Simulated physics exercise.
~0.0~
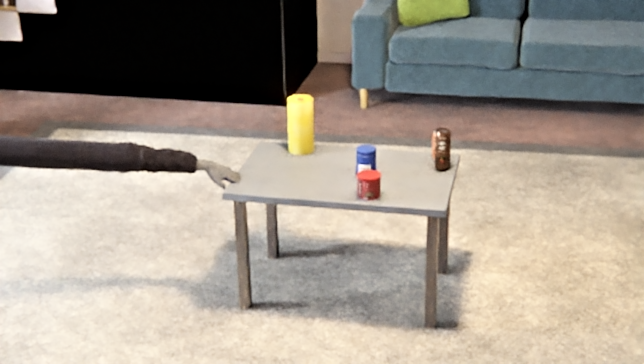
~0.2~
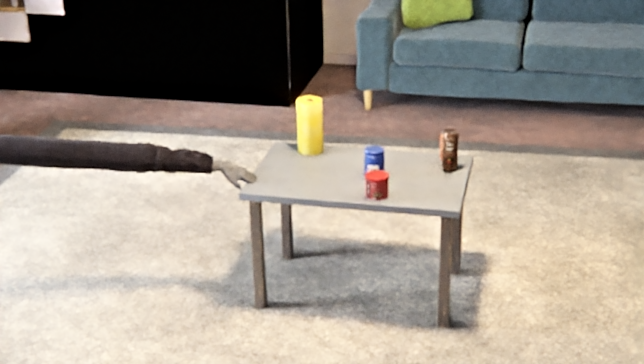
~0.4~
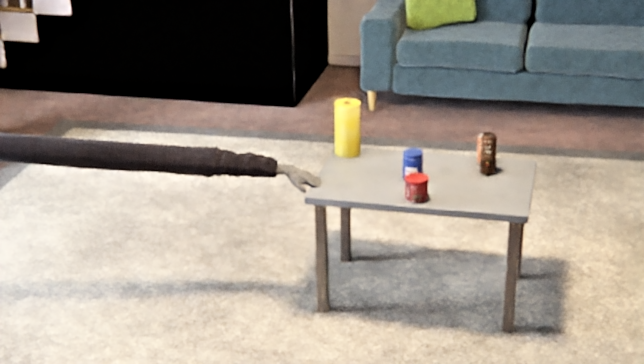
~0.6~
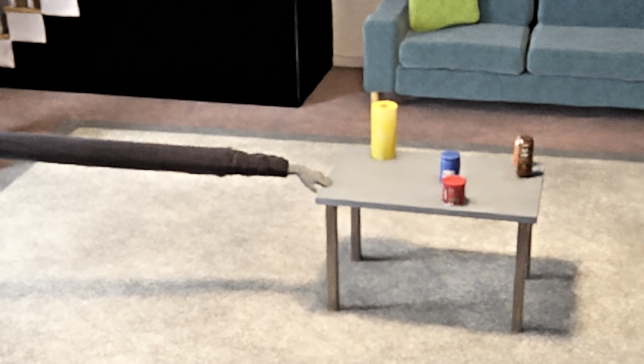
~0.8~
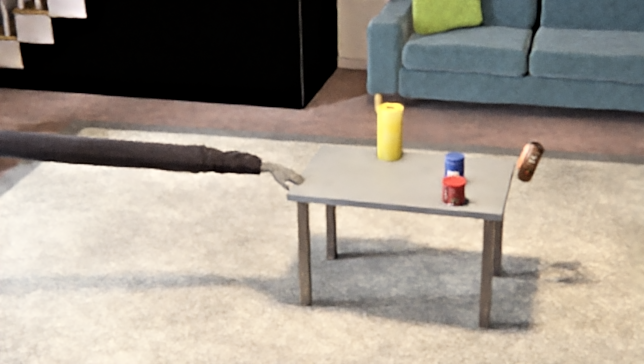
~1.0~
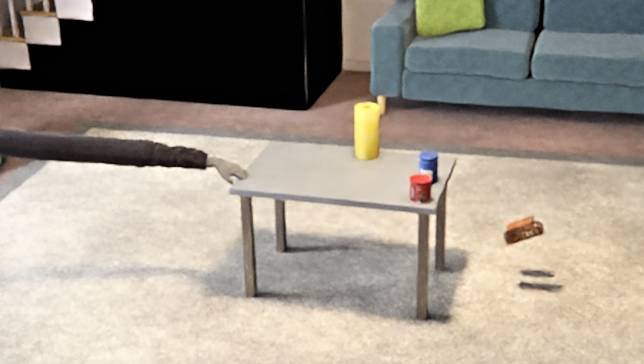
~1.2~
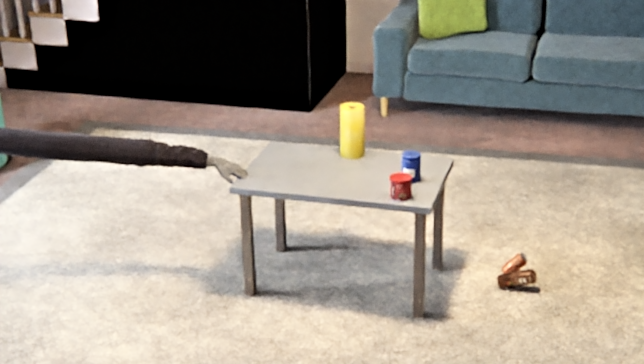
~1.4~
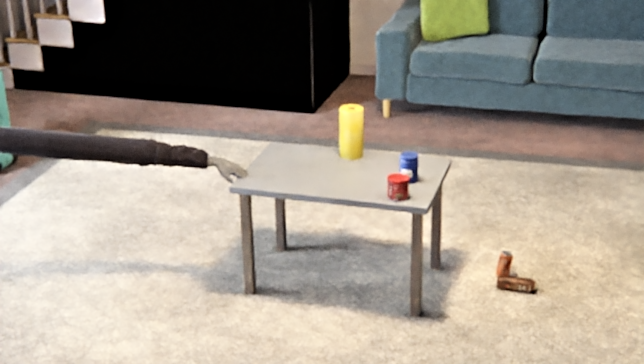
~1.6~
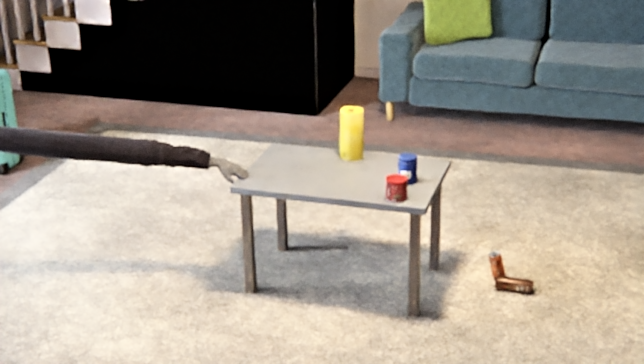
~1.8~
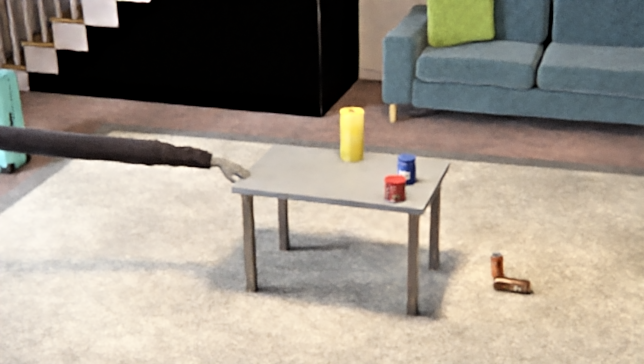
Table jerked right then back left by an outstretched arm, two brownish cans dropping off its right edge onto the carpet.
